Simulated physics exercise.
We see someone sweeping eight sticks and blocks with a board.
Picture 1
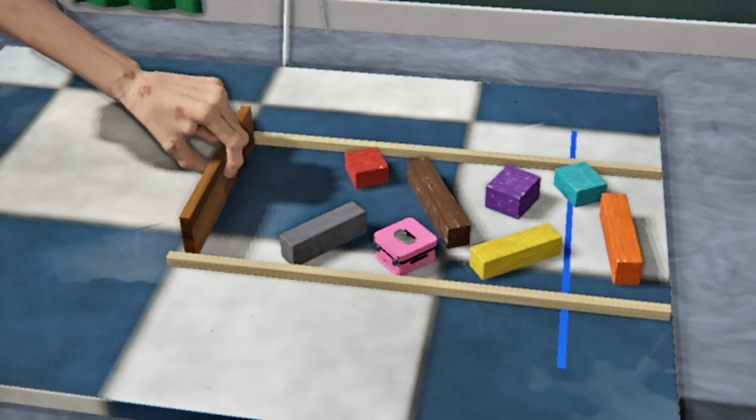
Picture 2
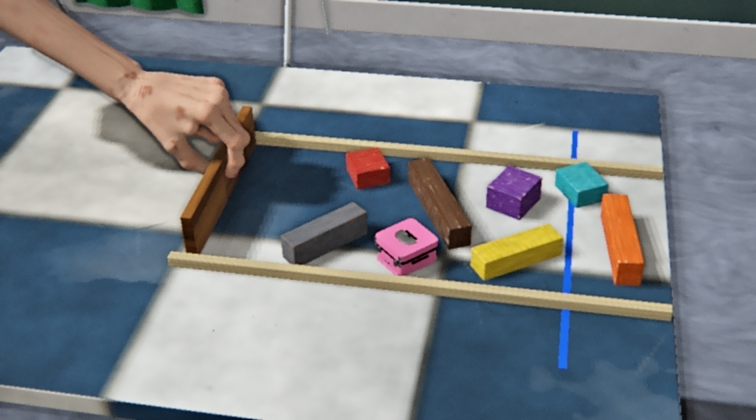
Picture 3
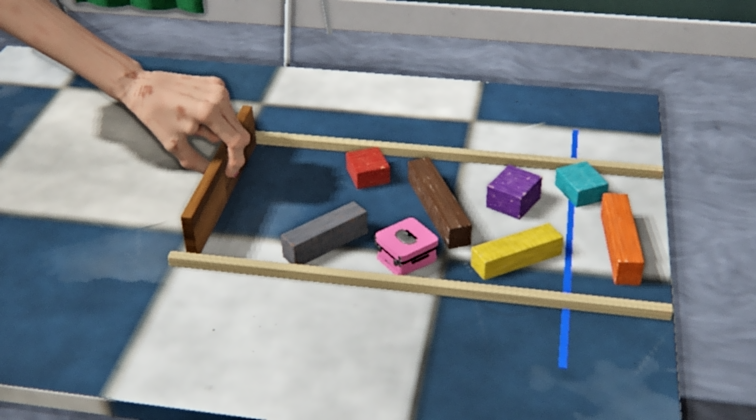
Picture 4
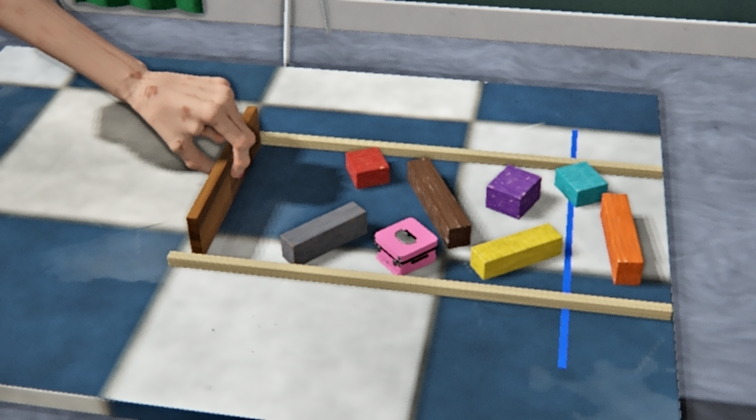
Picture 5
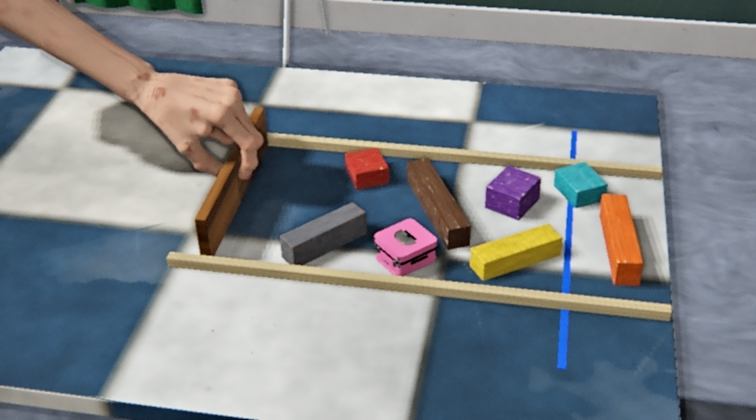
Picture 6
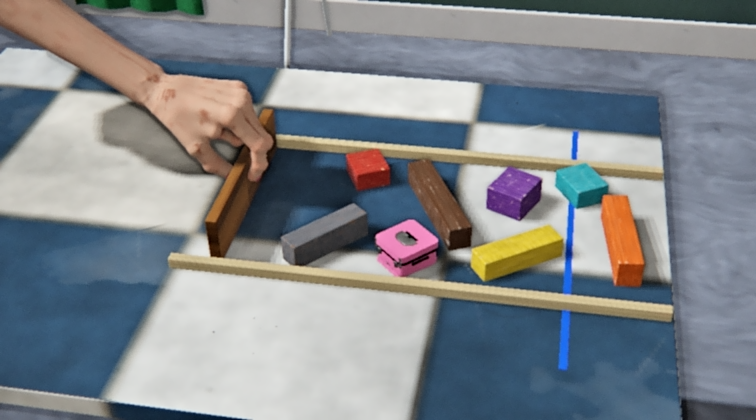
A hand reaches in from the upper left, holding a wooden board upright on a blue-and-white checked surface, seen from above at an angle. Between two pale rails lie red, grey, brown, pink, purple and yellow pieces, with turquoise and orange ones near a blue line at right. The board stays nearly still, then slides slightly right, touching nothing, while the pieces and camera stay still.
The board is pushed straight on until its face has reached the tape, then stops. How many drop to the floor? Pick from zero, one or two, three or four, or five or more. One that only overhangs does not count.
As it turns out, the number that fall off is one or two.
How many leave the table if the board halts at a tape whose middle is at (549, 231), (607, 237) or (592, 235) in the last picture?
Down on the floor: 0, 3 and 3.
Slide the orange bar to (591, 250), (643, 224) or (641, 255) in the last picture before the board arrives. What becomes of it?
In turn it drops off; drops off; falls.
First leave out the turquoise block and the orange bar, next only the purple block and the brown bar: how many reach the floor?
Fallen: 0, and 0 in the other try.
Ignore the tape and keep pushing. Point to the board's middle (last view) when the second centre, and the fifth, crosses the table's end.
Its middle is around (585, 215) and later (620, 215).
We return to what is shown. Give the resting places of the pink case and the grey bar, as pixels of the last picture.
The pink case stops around (618, 282); the grey bar around (581, 259).
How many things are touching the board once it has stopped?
That makes 2.
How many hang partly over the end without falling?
The number is 2.
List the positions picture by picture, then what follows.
The first frame shows orange bar (620, 238); turquoise block (580, 184); yellow bar (516, 251); board (220, 177); tape (569, 232).
The second frame shows turquoise block (581, 184); pink case (407, 249).
The third frame shows yellow bar (517, 251); grey bar (325, 234).
The fourth frame shows orange bar (621, 237); brown bar (438, 202).
The fifth frame shows turquoise block (580, 185); red block (367, 168).
The sixth frame shows orange bar (622, 239); turquoise block (582, 185); yellow bar (517, 253); board (244, 181); tape (570, 233).
Soon after, none off yet; orange bar at rest near (622, 239); turquoise block at rest near (582, 185); yellow bar at rest near (517, 253).
After that, none off yet; orange bar at rest near (622, 239); turquoise block moving near (588, 185); yellow bar displaced a little near (567, 255).
In the end, the number that fall off is one or two; gone, orange bar.
